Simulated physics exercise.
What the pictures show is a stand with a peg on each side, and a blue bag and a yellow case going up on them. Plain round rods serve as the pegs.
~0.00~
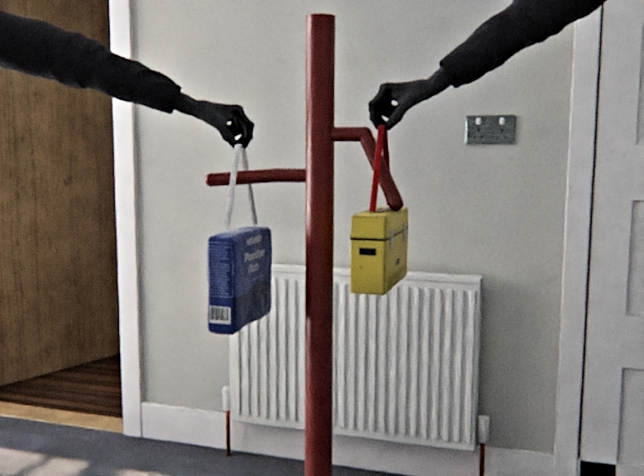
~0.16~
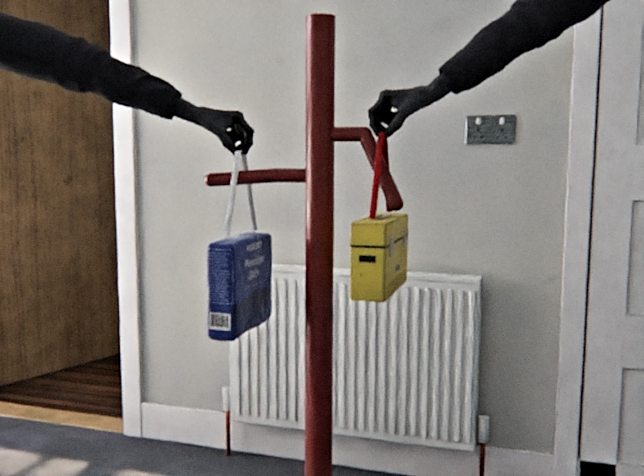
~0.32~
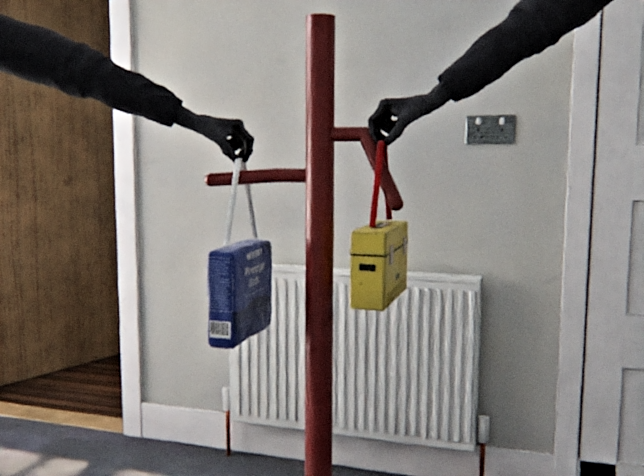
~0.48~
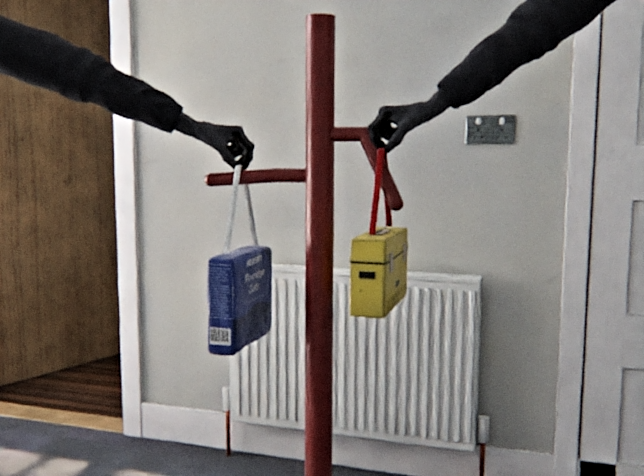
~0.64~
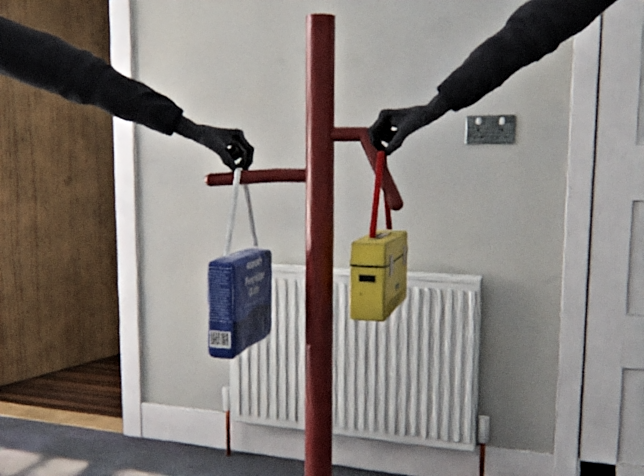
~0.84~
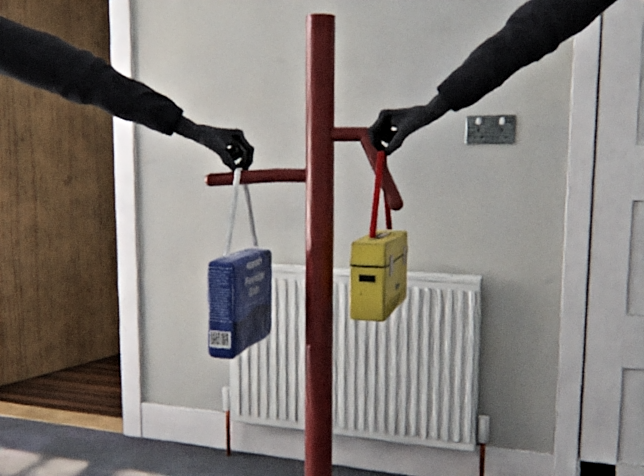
Two dark-sleeved hands held a blue bag and a yellow case by their straps beside a red stand with a peg on each side, lowered them slightly, then kept them nearly still.
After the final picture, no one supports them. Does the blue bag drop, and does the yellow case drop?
Blue bag: No. Yellow case: Yes.
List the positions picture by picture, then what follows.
Blue bag (242, 277); yellow case (381, 248); left peg tip (212, 180); right peg tip (396, 204), in the first frame.
Blue bag (242, 283); yellow case (381, 254), in the second frame.
Blue bag (242, 291); yellow case (381, 262), in the third frame.
Blue bag (242, 297); yellow case (381, 269), in the fourth frame.
Blue bag (242, 300); yellow case (380, 272), in the fifth frame.
Blue bag (242, 300); yellow case (380, 272); left peg tip (212, 180), about level; right peg tip (396, 204), sloping steeply down, in the sixth frame.
By 1.18 s, blue bag on its peg near (242, 301); yellow case falling near (378, 440).
By 1.44 s, blue bag on its peg near (239, 302); yellow case on the floor.
When it is over, blue bag on its peg near (240, 302); yellow case on the floor. The blue bag holds on and the yellow case comes down.
